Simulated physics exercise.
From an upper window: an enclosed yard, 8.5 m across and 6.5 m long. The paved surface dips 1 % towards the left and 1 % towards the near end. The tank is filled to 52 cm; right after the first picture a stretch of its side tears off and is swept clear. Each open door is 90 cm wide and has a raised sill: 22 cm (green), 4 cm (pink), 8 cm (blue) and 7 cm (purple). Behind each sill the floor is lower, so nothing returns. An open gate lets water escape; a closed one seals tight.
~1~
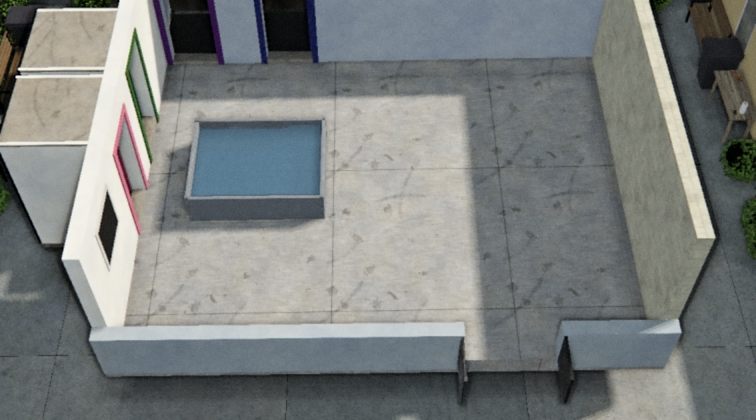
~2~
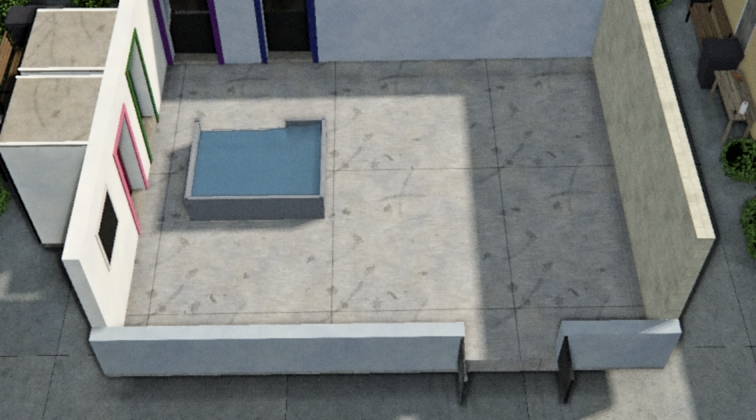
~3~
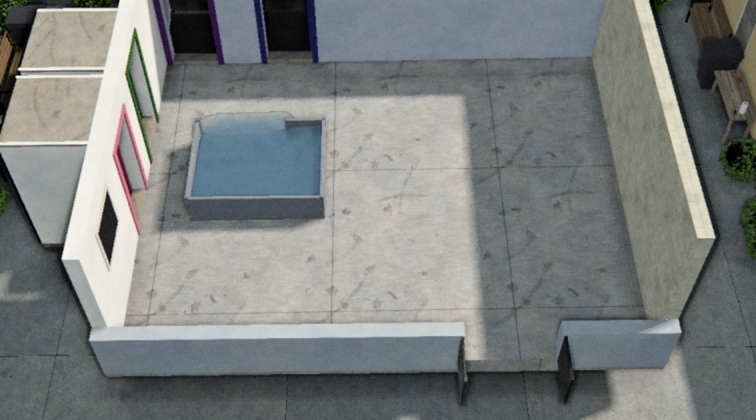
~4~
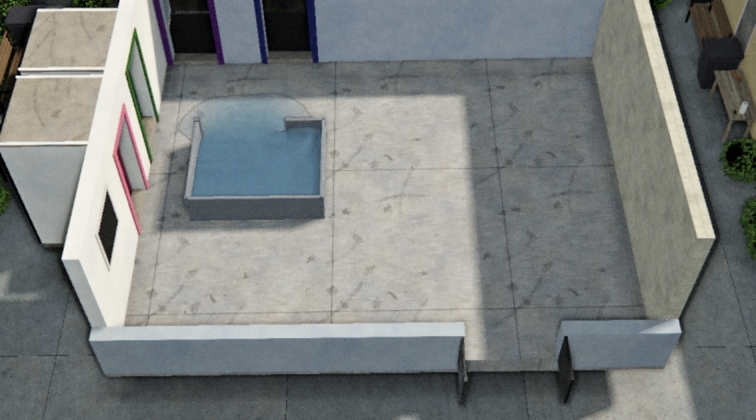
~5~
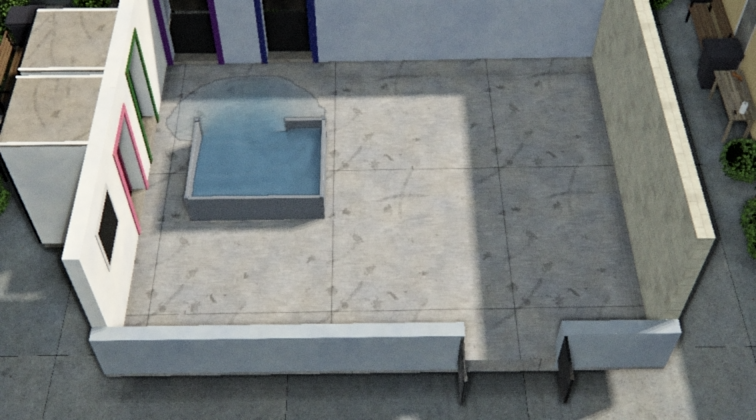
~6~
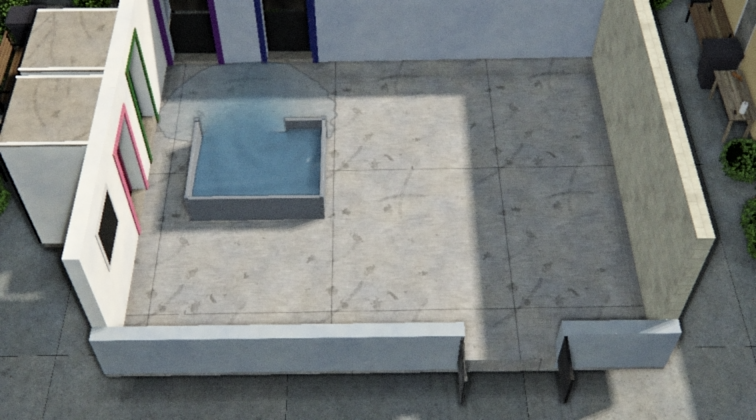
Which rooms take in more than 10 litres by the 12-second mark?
Door by door: At the green door it does not reach the limit; at the pink door it stays under the limit; at the blue door it exceeds the limit; at the purple door it goes over the limit.
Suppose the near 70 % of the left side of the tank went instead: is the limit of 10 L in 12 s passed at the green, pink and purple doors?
Then: Green not over, pink above, purple above.
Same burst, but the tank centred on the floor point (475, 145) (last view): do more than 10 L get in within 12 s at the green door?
Against that limit: Green under.
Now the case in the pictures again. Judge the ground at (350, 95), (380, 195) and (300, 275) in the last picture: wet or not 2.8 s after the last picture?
In turn: Under water, not reached, dry.
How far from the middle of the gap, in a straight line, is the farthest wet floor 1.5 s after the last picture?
Some 3.8 m out.
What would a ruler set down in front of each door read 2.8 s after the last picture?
Depths in cm: Green 10, pink 1, blue 15, purple 18.
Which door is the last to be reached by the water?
Last comes the pink one.
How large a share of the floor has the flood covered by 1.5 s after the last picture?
Near 15 per cent is wet.
Then, 0.7 s after the last picture water covers 15 % of the floor and is deepest (34 cm) near (239, 72); green door 2 cm at the sill, 0 L in, pink door not reached, blue door 21 cm at the sill, 29 L in, purple door 22 cm at the sill, 16 L in.
Then, 1.5 s after the last picture water covers 15 % of the floor and is deepest (33 cm) near (167, 66); green door 3 cm at the sill, 0 L in, pink door not reached, blue door 22 cm at the sill, 90 L in, purple door 28 cm at the sill, 102 L in.
Then, 2.8 s after the last picture water covers 25 % of the floor and is deepest (20 cm) near (167, 66); green door 10 cm at the sill, 0 L in, pink door not reached, blue door 15 cm at the sill, 150 L in, purple door 18 cm at the sill, 231 L in.
Then, 6.3 s after the last picture water covers 60 % of the floor and is deepest (14 cm) near (122, 343); green door 9 cm at the sill, 0 L in, pink door 4 cm at the sill, 0 L in, blue door 6 cm at the sill, 178 L in, purple door 10 cm at the sill, 304 L in.
Then, 11.3 s after the last picture water covers 85 % of the floor and is deepest (10 cm) near (120, 353); green door 5 cm at the sill, 0 L in, pink door 3 cm at the sill, 0 L in, blue door 2 cm at the sill, 178 L in, purple door 4 cm at the sill, 310 L in.
